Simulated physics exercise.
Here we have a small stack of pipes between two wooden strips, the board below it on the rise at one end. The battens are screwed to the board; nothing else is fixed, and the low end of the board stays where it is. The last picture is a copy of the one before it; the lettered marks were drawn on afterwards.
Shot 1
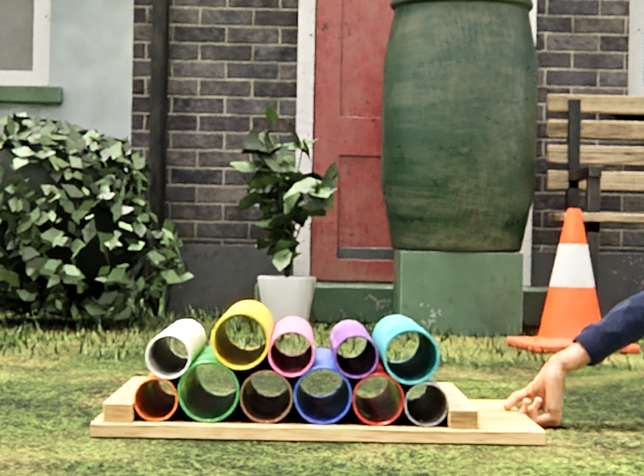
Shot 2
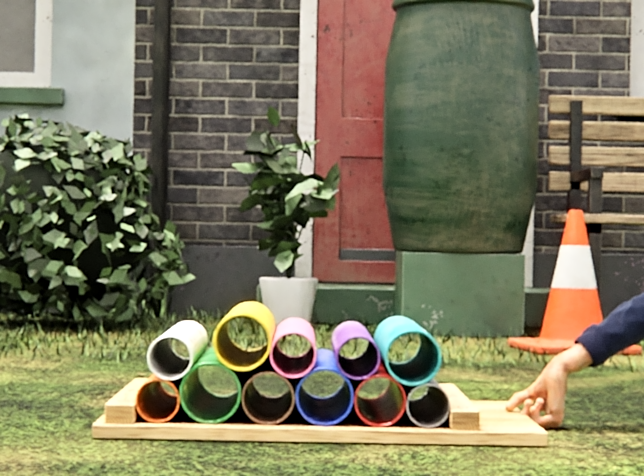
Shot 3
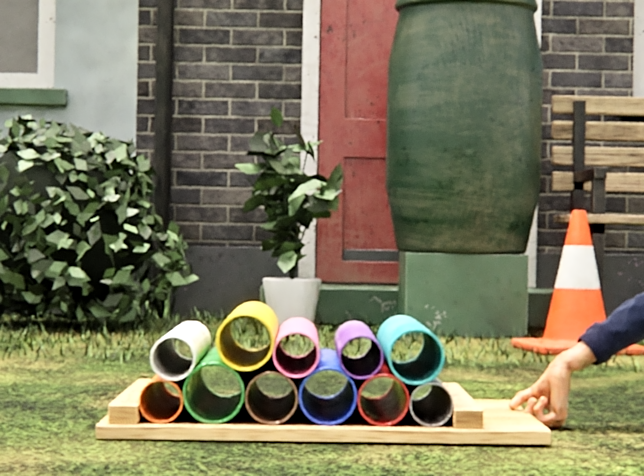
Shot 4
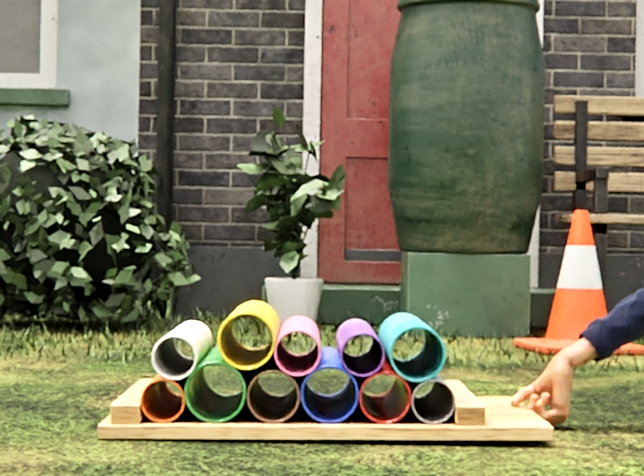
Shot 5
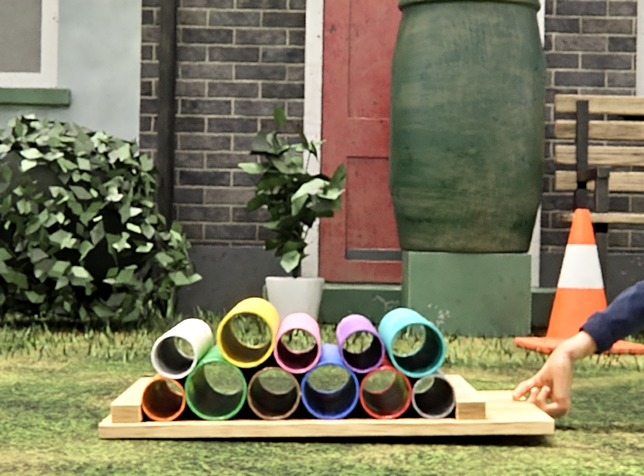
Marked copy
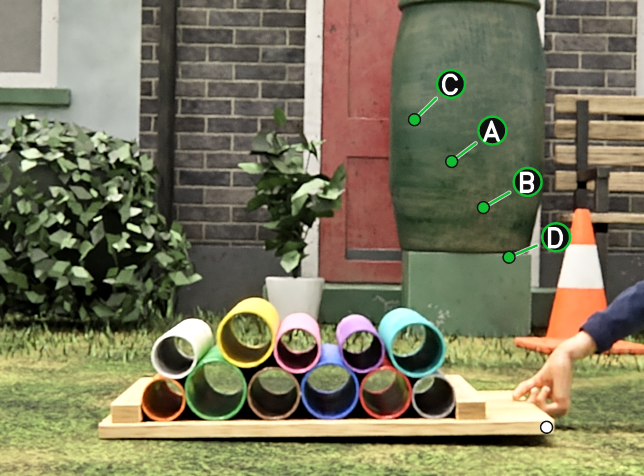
In the video, a hand at the right touches the end of a wooden board holding two rows of colourful pipes between wooden strips. The whole scene shifts very slightly rightward in view, while the pipes stay stacked with little visible movement.
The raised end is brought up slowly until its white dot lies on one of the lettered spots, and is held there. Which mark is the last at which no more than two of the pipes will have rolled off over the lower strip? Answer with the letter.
The answer is mark D.
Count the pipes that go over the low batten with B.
The count is three.
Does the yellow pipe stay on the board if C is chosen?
No, with C.
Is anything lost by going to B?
Yes.
On the marked copy, A at (452, 162); B at (483, 208); C at (415, 120); D at (509, 257); the white dot at (547, 427).
With D. Early on, board at 15°.
Further on, board at 24°.
At the end, board at 24°, one over the low batten (white).
As for the rest, A five over the low batten; B three over the low batten (pink, white, yellow); C five over the low batten.
